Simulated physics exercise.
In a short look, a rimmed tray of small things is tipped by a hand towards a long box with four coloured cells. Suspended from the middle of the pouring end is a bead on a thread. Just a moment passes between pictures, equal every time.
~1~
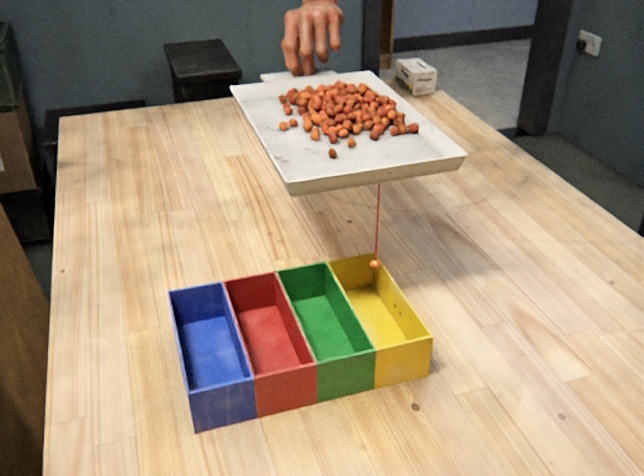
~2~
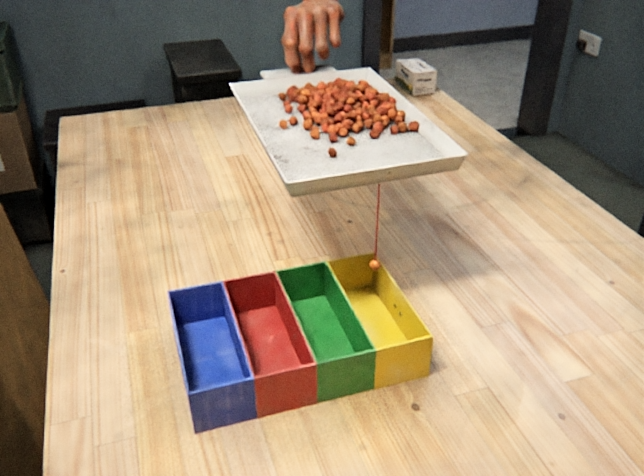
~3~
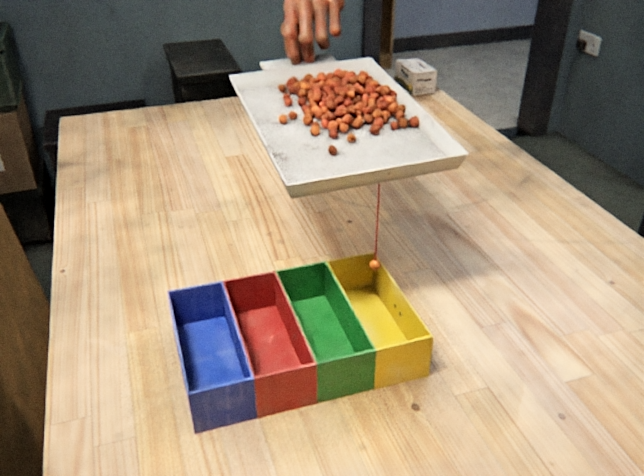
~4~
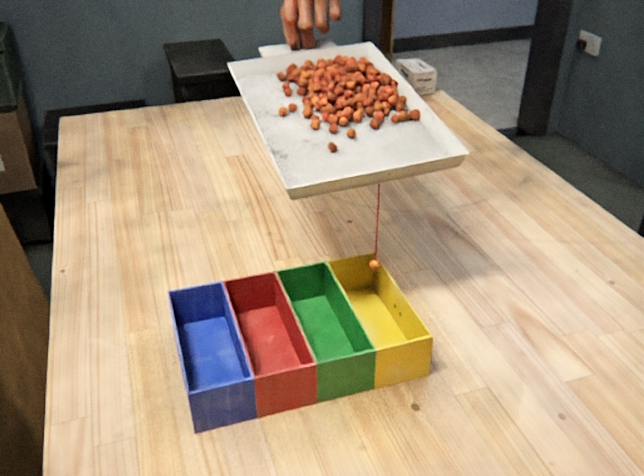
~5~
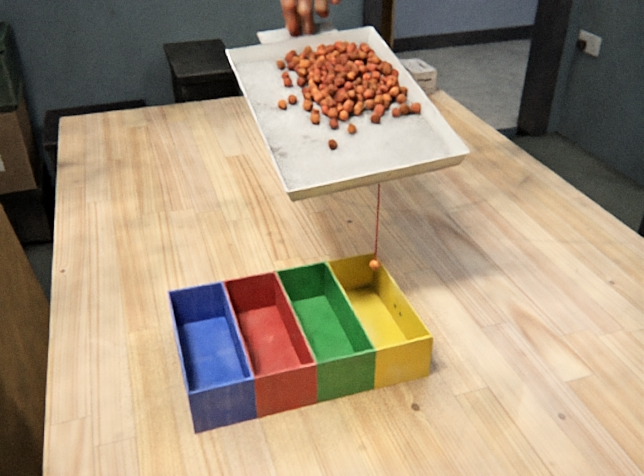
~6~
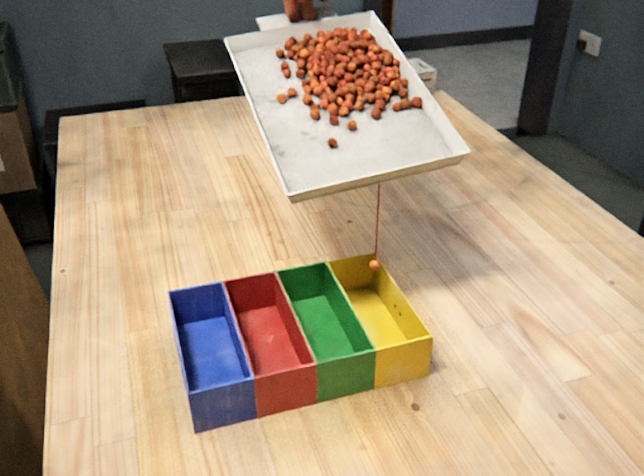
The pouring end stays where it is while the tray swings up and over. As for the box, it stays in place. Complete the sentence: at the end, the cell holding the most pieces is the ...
... Green cell.
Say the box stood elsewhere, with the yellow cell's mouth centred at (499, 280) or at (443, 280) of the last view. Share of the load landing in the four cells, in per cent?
50 %, 100 %.
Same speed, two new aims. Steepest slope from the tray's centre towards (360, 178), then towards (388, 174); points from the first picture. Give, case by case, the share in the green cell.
Case one near 30 %; case two near 10 %.
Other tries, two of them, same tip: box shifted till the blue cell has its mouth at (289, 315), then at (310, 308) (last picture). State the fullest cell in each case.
First: The blue one. Second: The blue cell.
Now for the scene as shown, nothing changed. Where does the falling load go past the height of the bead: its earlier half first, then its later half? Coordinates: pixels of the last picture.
The leading part at (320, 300), the rest of it at (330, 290).
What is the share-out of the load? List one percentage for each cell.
So the blue cell ends up with 0 % of the load, the red cell with 30 %, the green cell with 40 %, and the yellow cell with 20 %.
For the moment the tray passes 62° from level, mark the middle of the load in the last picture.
Its middle sits at about pixel (334, 184).
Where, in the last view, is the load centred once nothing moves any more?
Once nothing moves, the middle sits near (328, 350).
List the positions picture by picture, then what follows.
Corners of the pouring end at (291, 178) and (460, 152), level; middle of the load at (346, 110), clay pellets; bead on its thread at (375, 265); blue cell at (223, 402); red cell at (286, 387); green cell at (346, 372); yellow cell at (403, 359), in the first picture.
Corners of the pouring end at (291, 179) and (460, 152), level; middle of the load at (346, 108), in the second picture.
Corners of the pouring end at (291, 181) and (460, 151), tipped barely, lowest at the left corner; middle of the load at (346, 101), in the third picture.
Corners of the pouring end at (291, 184) and (461, 150), tipped a little, lowest at the left corner; middle of the load at (346, 91), in the fourth picture.
Corners of the pouring end at (291, 186) and (461, 150), tipped a little, lowest at the left corner; middle of the load at (347, 81), in the fifth picture.
Corners of the pouring end at (291, 189) and (462, 149), tipped clearly, lowest at the left corner; middle of the load at (347, 71); blue cell at (223, 402); red cell at (286, 387); green cell at (346, 372); yellow cell at (403, 359), in the sixth picture.
Soon, tray tipped steeply; about two thirds on the tray; a small part in the green cell; a small part in the yellow cell; a small part in the red cell; a small part falling or outside the box.
A while on, tray tipped past a quarter turn; a small part on the tray; about a third in the green cell; about a quarter in the red cell; a small part in the yellow cell; about a quarter falling or outside the box.
Towards the end, tray tipped past a quarter turn; about half in the green cell; about a quarter in the red cell; about a quarter in the yellow cell; a small part falling or outside the box.
Finally, tray tipped past a quarter turn; about half in the green cell; about a quarter in the red cell; about a quarter in the yellow cell; none in the blue cell; a small part outside the box.
